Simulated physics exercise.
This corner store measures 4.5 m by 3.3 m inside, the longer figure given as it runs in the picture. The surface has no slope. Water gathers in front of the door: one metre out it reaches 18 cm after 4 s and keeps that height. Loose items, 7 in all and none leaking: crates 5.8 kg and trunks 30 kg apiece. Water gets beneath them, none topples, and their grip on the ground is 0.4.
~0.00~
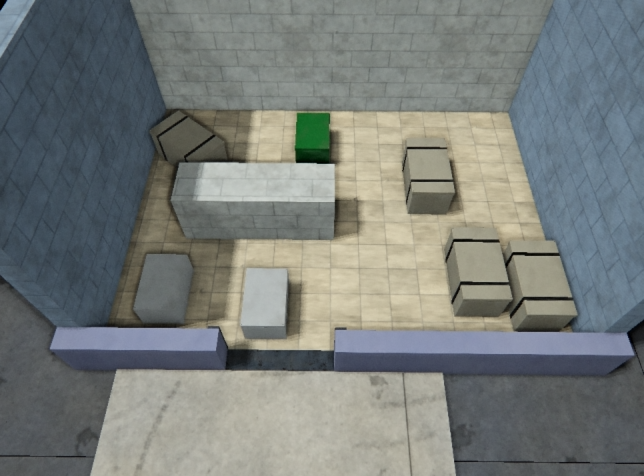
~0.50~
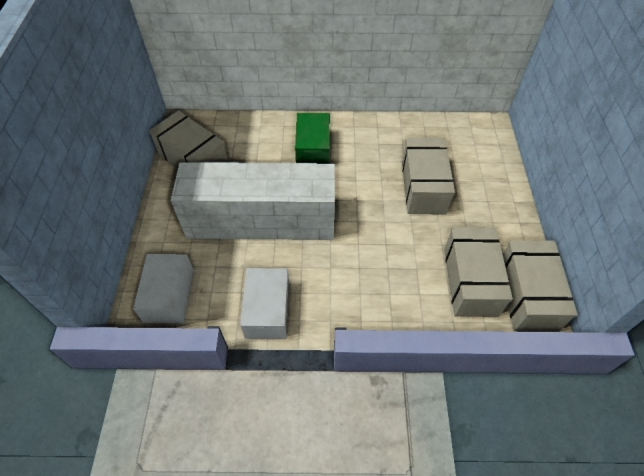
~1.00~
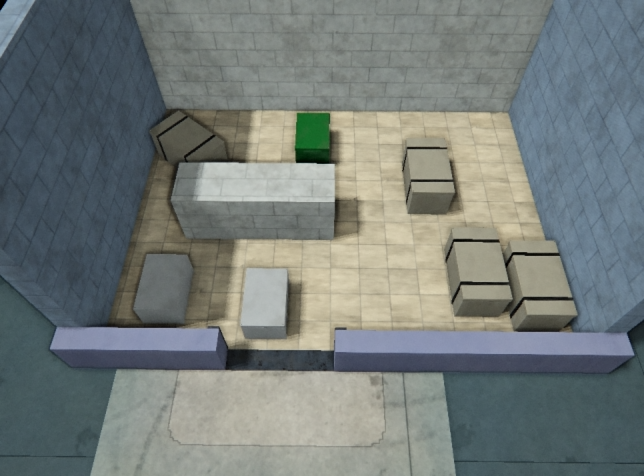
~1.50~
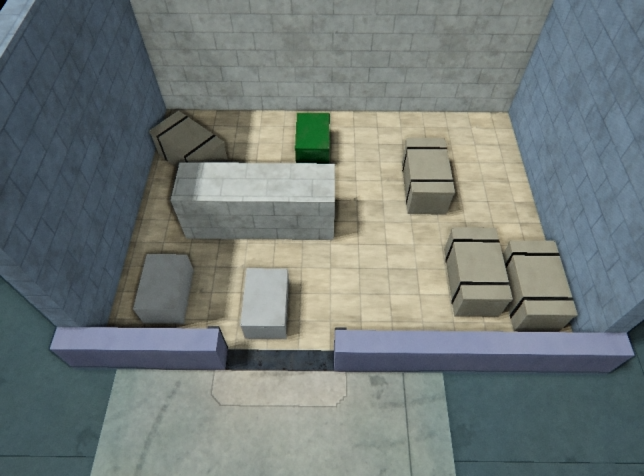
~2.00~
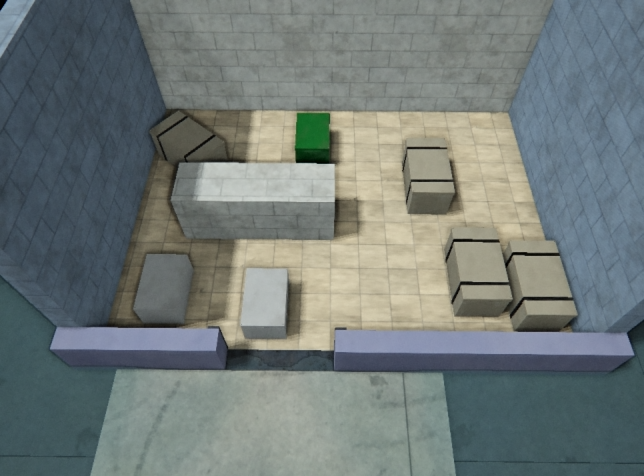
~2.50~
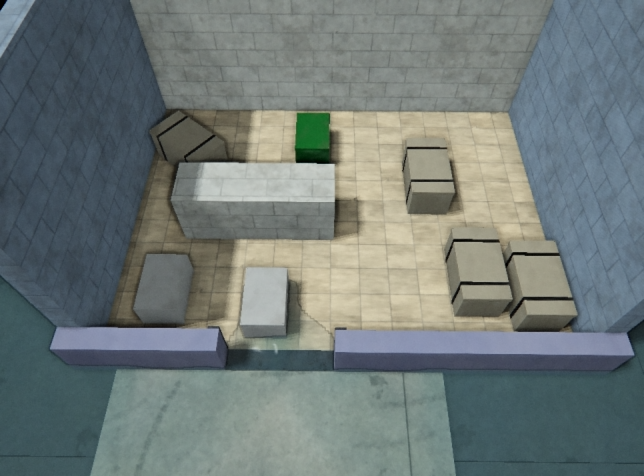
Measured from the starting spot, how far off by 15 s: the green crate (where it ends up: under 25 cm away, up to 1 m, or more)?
The green crate moves a short way.
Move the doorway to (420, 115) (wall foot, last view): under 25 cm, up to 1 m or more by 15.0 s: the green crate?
In that case the green crate gets carried off.
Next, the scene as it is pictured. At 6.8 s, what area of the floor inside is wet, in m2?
Some 9.0 m2.
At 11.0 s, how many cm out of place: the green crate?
Roughly 0 cm by then.
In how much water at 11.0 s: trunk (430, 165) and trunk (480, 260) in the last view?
About 7 and 8 cm.
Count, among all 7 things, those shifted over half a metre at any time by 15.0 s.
That makes 3.
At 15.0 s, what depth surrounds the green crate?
About 9 cm.
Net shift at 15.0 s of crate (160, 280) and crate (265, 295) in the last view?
In turn: 20 cm, 50 cm.
After 3.5 s the green crate is near (313, 130), 0.0 m from its start, aground; 0 afloat.
After 6.8 s the green crate is near (313, 130), 0.0 m from its start, aground; 2 afloat.
After 11.0 s the green crate is near (312, 129), 0.0 m from its start, afloat; 4 afloat.
After 15.0 s the green crate is near (295, 152), 0.5 m from its start, afloat; 7 afloat.
